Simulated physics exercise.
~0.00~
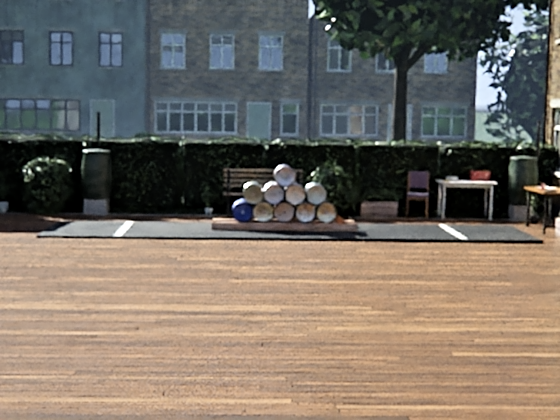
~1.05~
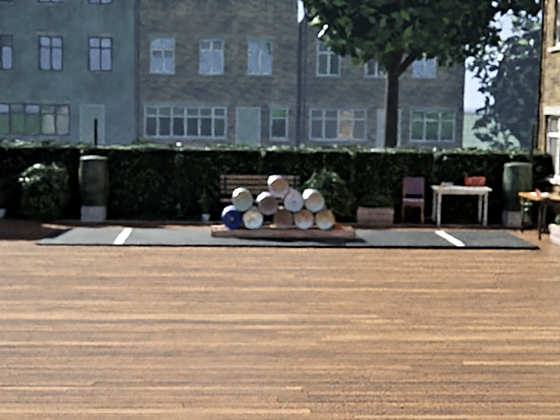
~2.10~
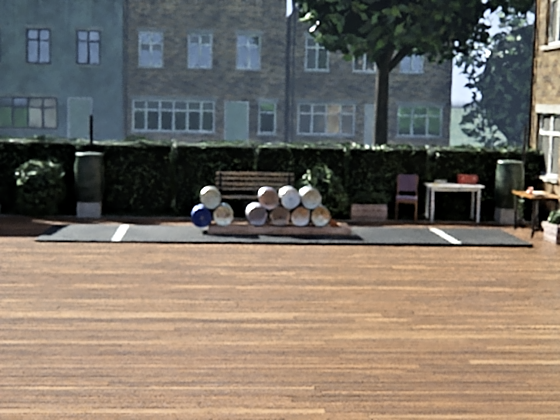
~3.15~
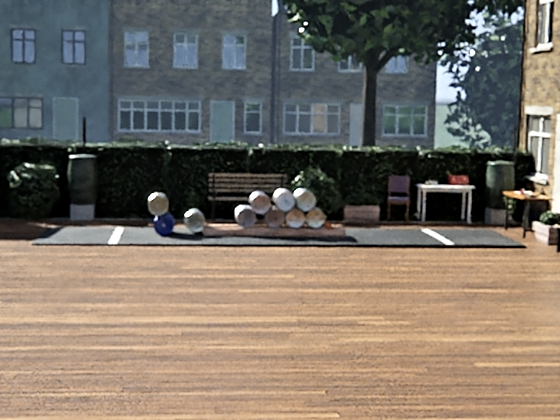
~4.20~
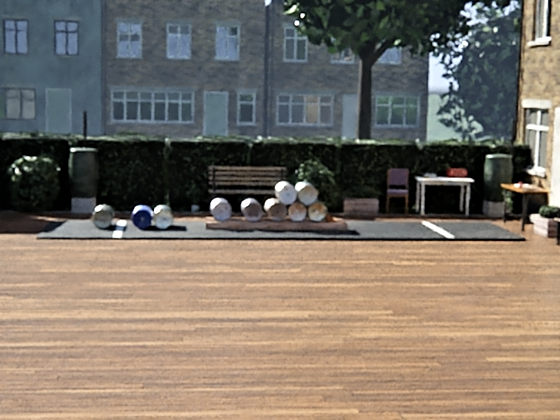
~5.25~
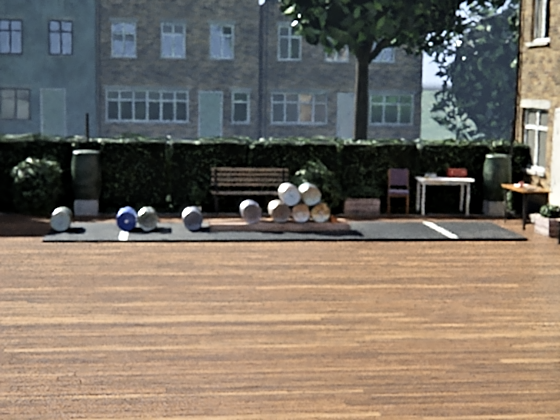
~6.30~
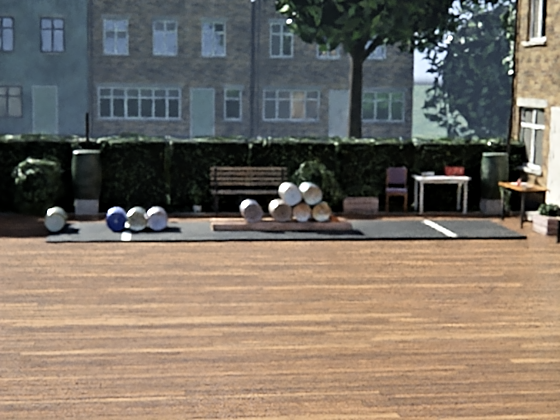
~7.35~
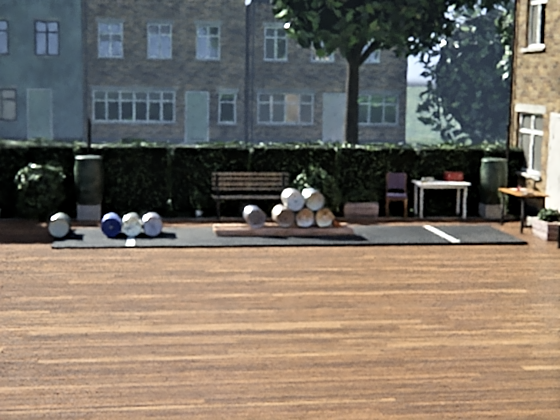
A neat stack of pale kegs with one blue one sat on a low platform before a bench and hedge, then its left side collapsed, sending four rolling left, and the blue one ended past the left white line while six stayed stacked.
